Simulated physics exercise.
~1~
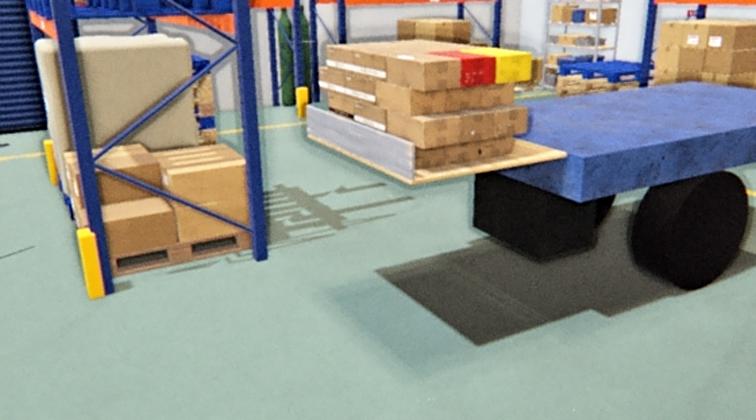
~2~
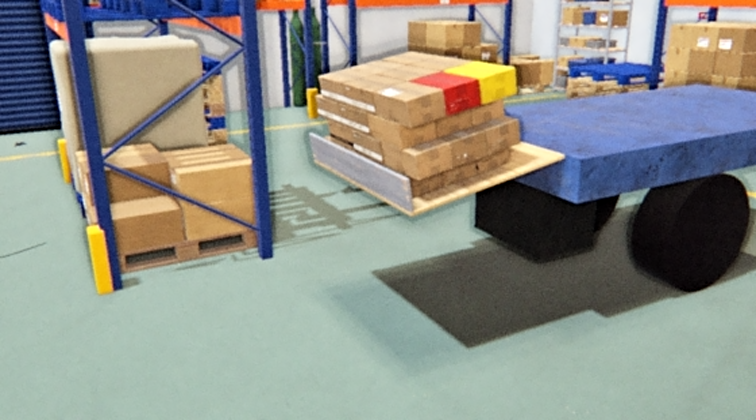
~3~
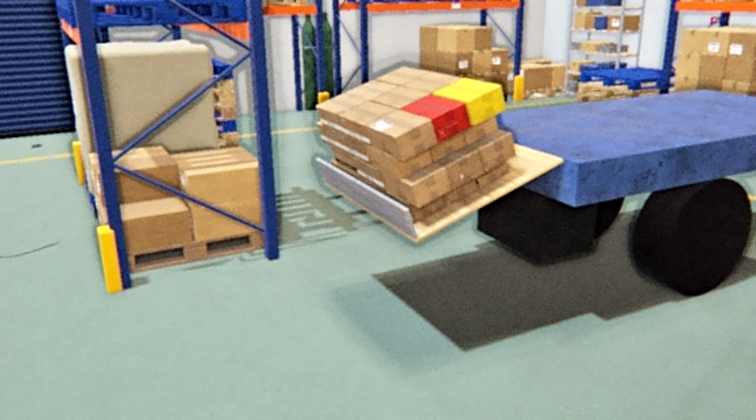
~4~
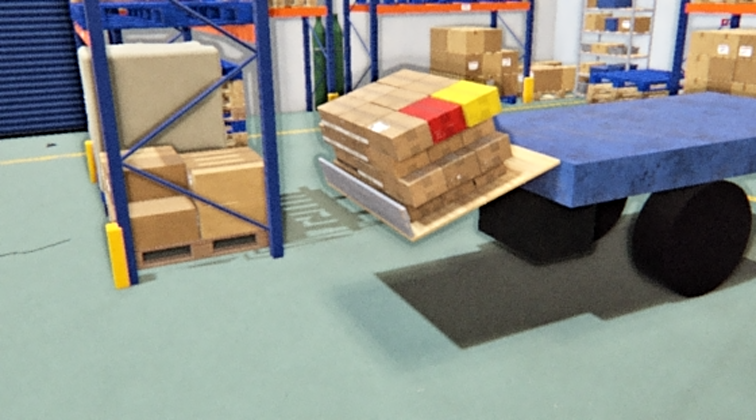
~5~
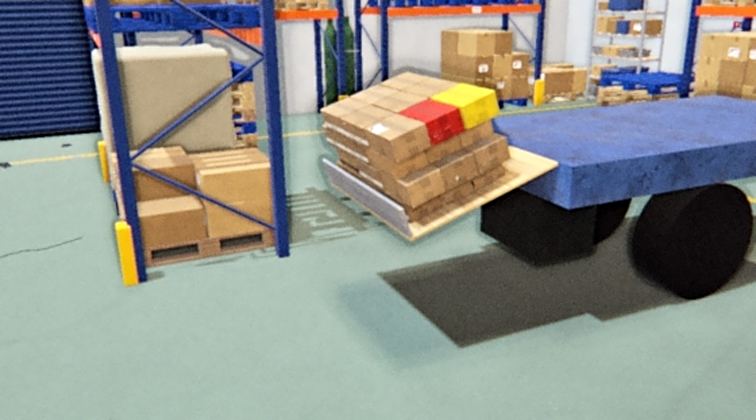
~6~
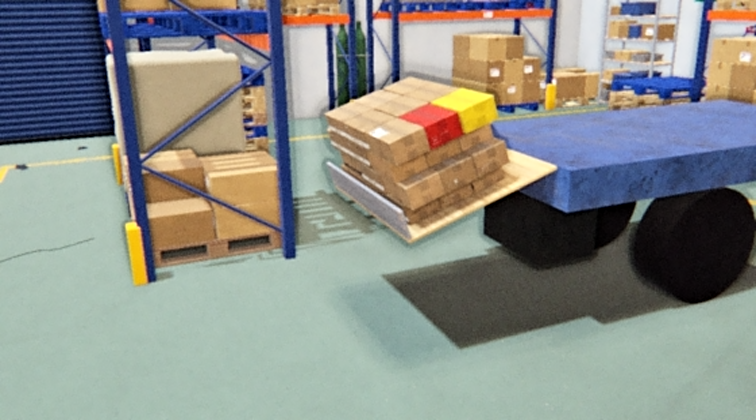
We see a flap at the back of a blue flat-bed, stacked with brown boxes and one red and one yellow, tilt downward to the left and then stop, while the view drifts slightly; the stack leans with it and stays aboard.
